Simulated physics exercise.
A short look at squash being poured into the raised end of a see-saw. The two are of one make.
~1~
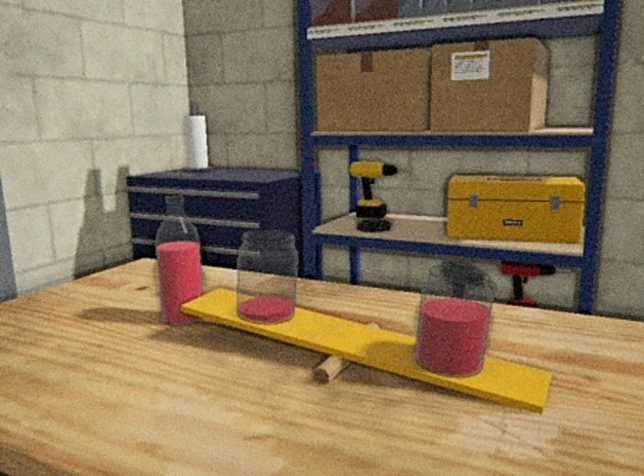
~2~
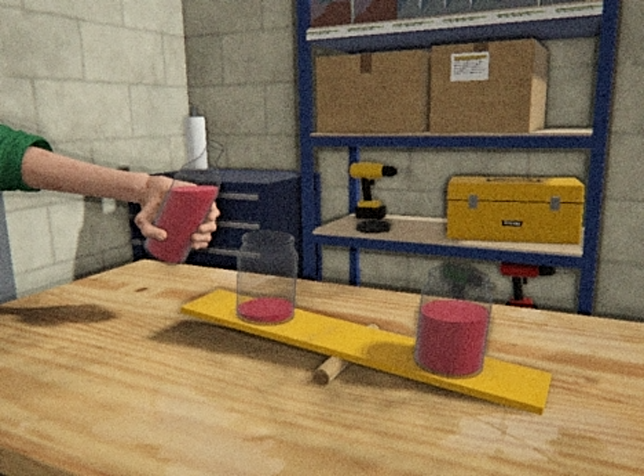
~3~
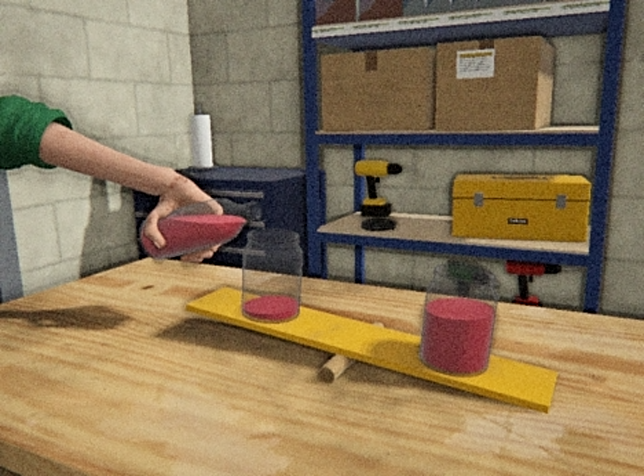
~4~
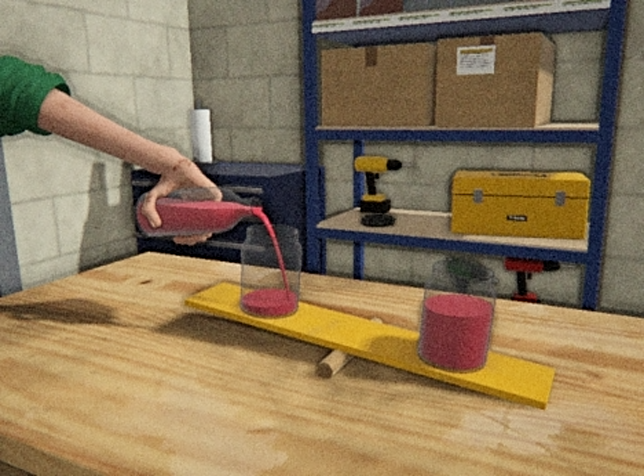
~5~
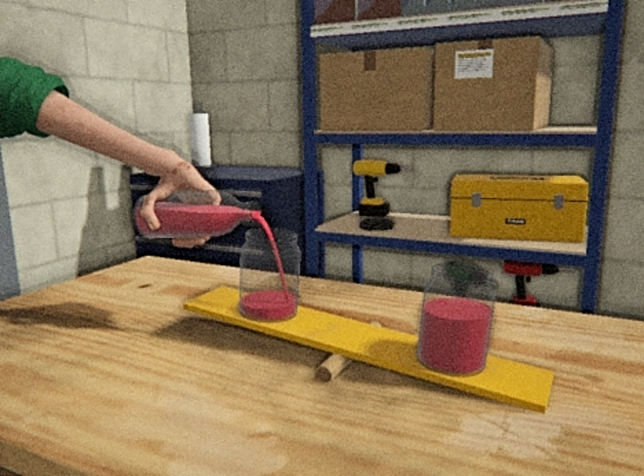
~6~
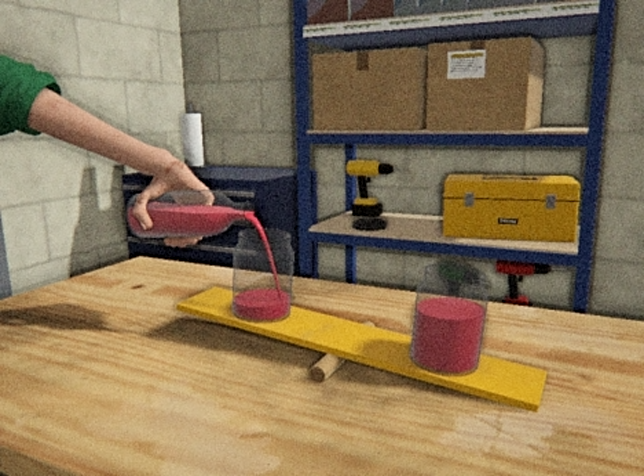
Garage workbench, a hand lifting a bottle of red squash, tipping it and pouring into the left jar on a yellow see-saw's raised end.
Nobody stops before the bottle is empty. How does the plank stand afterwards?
In the end the plank goes down on that side.
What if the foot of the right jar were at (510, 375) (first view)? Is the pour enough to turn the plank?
Verdict: Holds still.
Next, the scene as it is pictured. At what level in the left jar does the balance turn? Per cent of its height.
Close to 55 %.
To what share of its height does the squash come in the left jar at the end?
Close to 75 %.
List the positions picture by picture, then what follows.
At the start; bottle (179, 258) about two thirds full; left jar (268, 273) nearly empty, raised; right jar (454, 316) about half full, on the low side, in the first frame.
A hand has the bottle; rolling pin (324, 375); left jar nearly empty, surface at (266, 307), in the second frame.
The bottle is tipped; bottle (204, 225) tipped 75° with all of its load; left jar (272, 272) nearly empty, in the third frame.
The stream is running; rolling pin (328, 368); left jar nearly empty, surface at (270, 298); right jar about half full, surface at (458, 306), in the fourth frame.
The stream is running; bottle (201, 214) tipped 85° with nearly all of its load; left jar (270, 271) nearly empty, in the fifth frame.
The stream is running; rolling pin (320, 372); left jar nearly empty, surface at (262, 298); right jar about half full, surface at (450, 309), in the sixth frame.
Shortly, the left jar is about half full; the plank leans as before.
Then, the left jar is about two thirds full; the plank has swung over, and that end is down.
At the finish, the left jar is about three quarters full; the plank has swung over, and that end is down.
